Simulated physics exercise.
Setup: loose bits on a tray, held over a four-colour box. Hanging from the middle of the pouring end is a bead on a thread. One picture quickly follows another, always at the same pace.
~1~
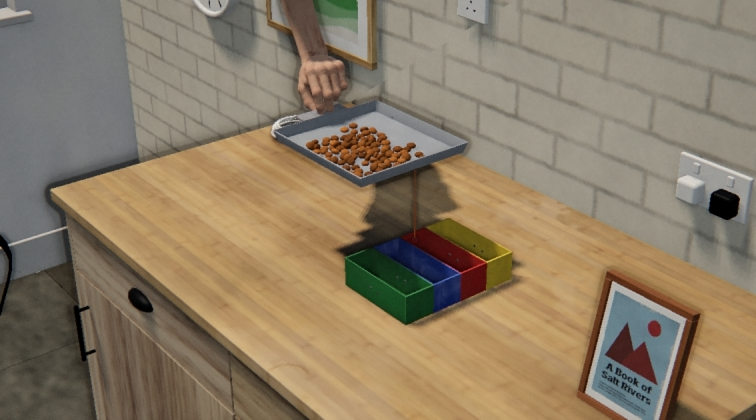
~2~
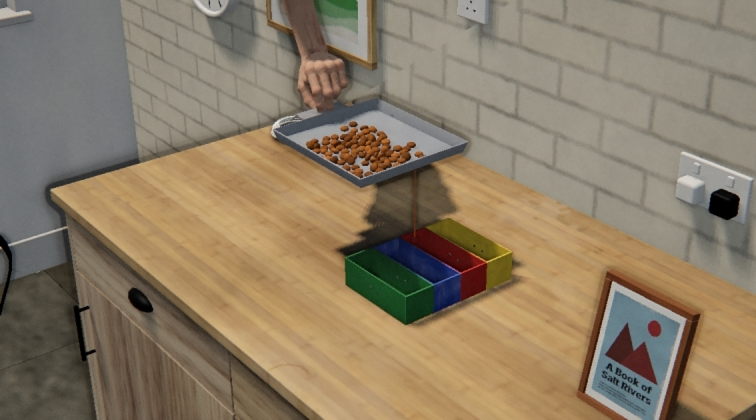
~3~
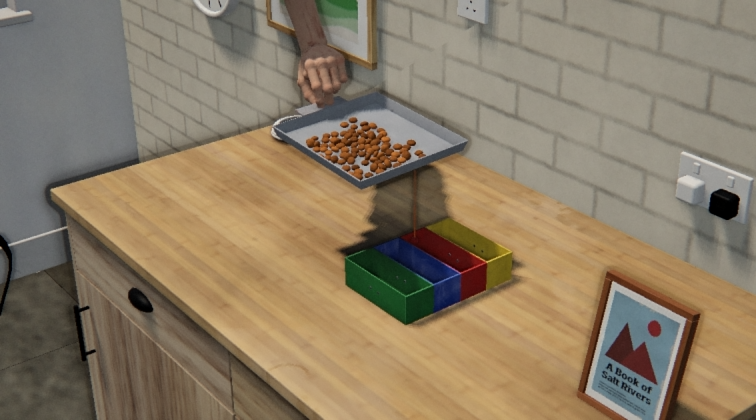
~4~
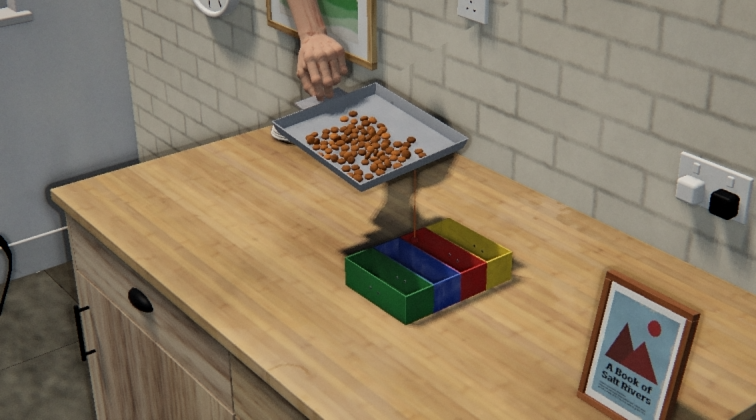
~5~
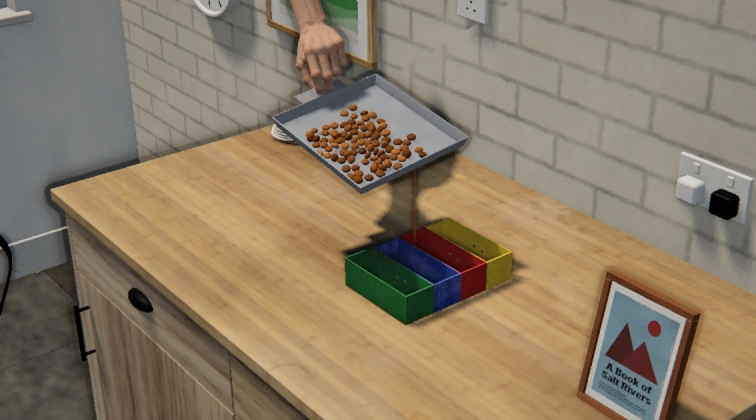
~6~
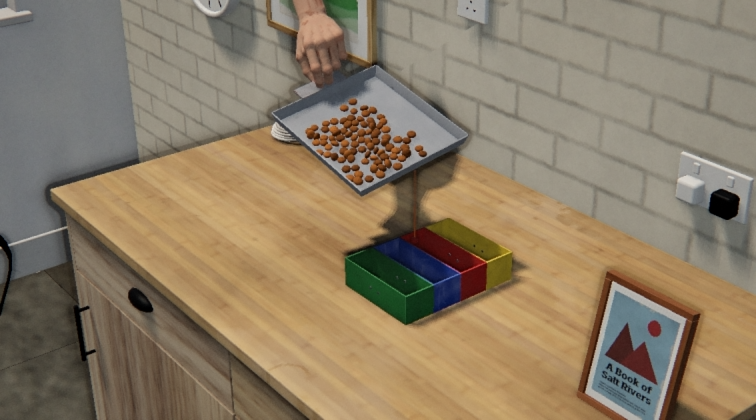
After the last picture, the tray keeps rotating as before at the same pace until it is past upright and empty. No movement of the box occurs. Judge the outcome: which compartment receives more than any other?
The green compartment receives the most.
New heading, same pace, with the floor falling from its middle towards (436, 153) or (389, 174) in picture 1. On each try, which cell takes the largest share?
First: The cell in yellow, second: The cell in green.
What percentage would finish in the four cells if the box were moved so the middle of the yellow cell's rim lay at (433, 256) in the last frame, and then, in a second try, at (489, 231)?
Estimate: 100 % first, 0 % second.
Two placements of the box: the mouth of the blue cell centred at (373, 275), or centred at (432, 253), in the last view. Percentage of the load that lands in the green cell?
Close to 10 in a hundred, then close to 10 in a hundred.
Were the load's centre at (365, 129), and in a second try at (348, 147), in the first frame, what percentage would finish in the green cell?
In order, about 60 and 60 in a hundred.
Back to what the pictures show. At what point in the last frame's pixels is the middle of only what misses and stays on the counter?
Look around (342, 309) in the last picture.
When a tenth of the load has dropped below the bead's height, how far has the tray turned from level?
Angle reached: About 75°.
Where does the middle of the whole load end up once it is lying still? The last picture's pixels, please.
Last view, resting centre - approx. (375, 294).
Shortly afterwards, tray tipped steeply; the whole lot on the tray.
Next, tray tipped right over; near a quarter on the tray; near a quarter in the green cell; only a few in the blue cell; near half falling or outside the box.
Some moments later, tray tipped past a quarter turn; near half in the green cell; only a few in the blue cell; near half falling or outside the box.
In the end, tray tipped past a quarter turn; near half in the green cell; only a few in the blue cell; none at all in the red cell; none at all in the yellow cell; near half outside the box.
